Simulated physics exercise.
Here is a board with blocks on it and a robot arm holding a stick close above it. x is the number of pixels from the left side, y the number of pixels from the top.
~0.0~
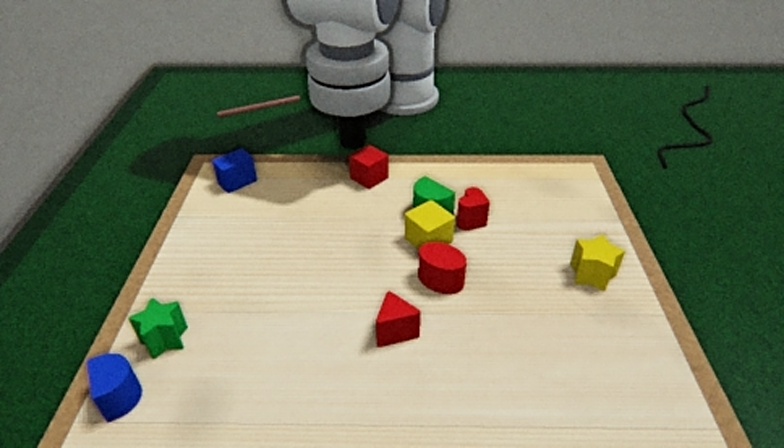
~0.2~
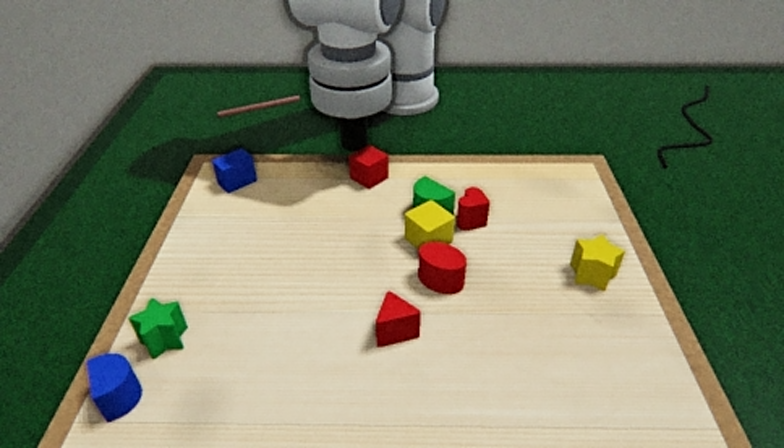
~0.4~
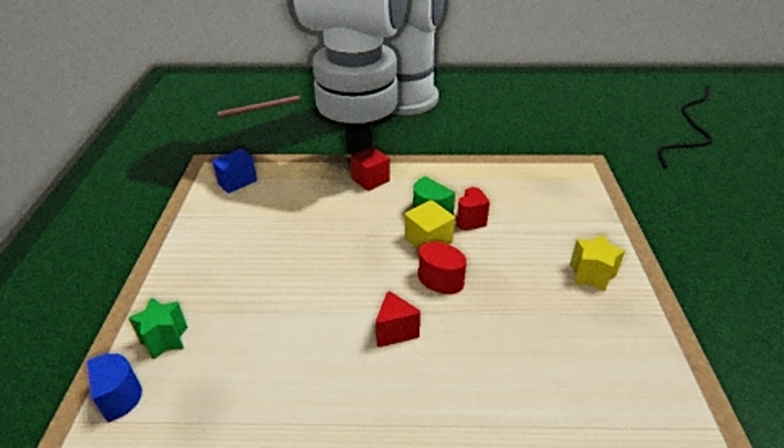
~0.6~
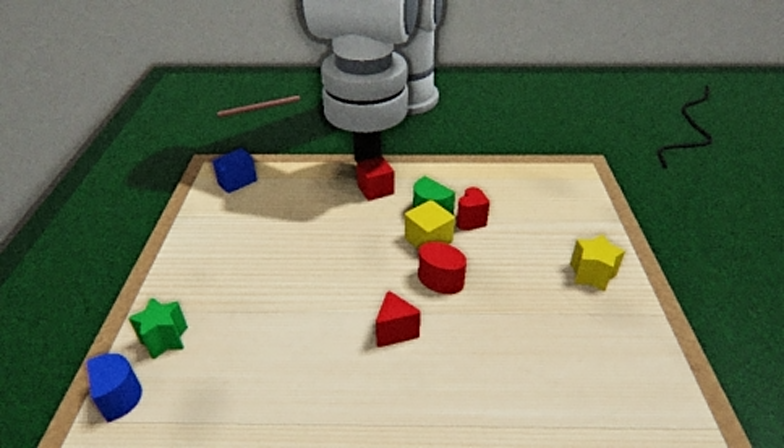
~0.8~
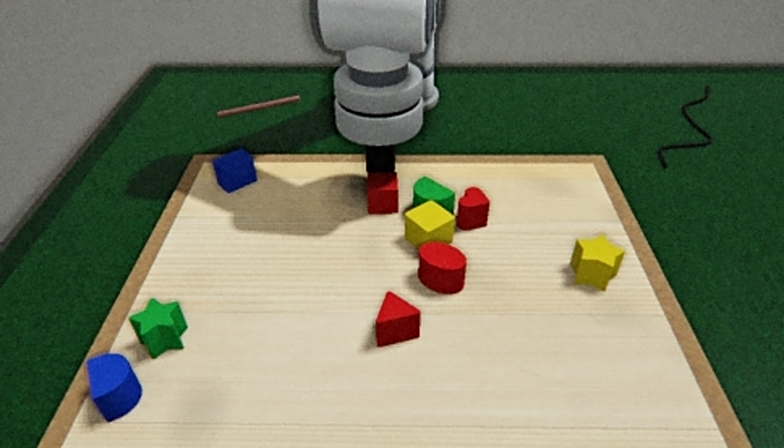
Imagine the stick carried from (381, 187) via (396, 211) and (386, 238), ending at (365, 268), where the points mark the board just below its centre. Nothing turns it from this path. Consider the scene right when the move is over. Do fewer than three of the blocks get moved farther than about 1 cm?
Yes - that is the case.
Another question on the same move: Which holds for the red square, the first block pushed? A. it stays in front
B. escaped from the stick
The correct letter is A.
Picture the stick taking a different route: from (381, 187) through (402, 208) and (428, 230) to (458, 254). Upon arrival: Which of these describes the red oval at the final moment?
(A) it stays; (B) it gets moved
Correct choice: B.
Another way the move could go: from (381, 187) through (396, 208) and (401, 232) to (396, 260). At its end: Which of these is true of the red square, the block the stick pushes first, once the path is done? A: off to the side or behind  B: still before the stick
Correct choice: B.
On the path given first. One third of the way, stick at (396, 195); red square at (392, 207), turned 25° clockwise.
Two thirds of the way, stick at (386, 222); red square at (378, 236).
At the end, stick at (364, 250); red square at (361, 268); yellow square unmoved.
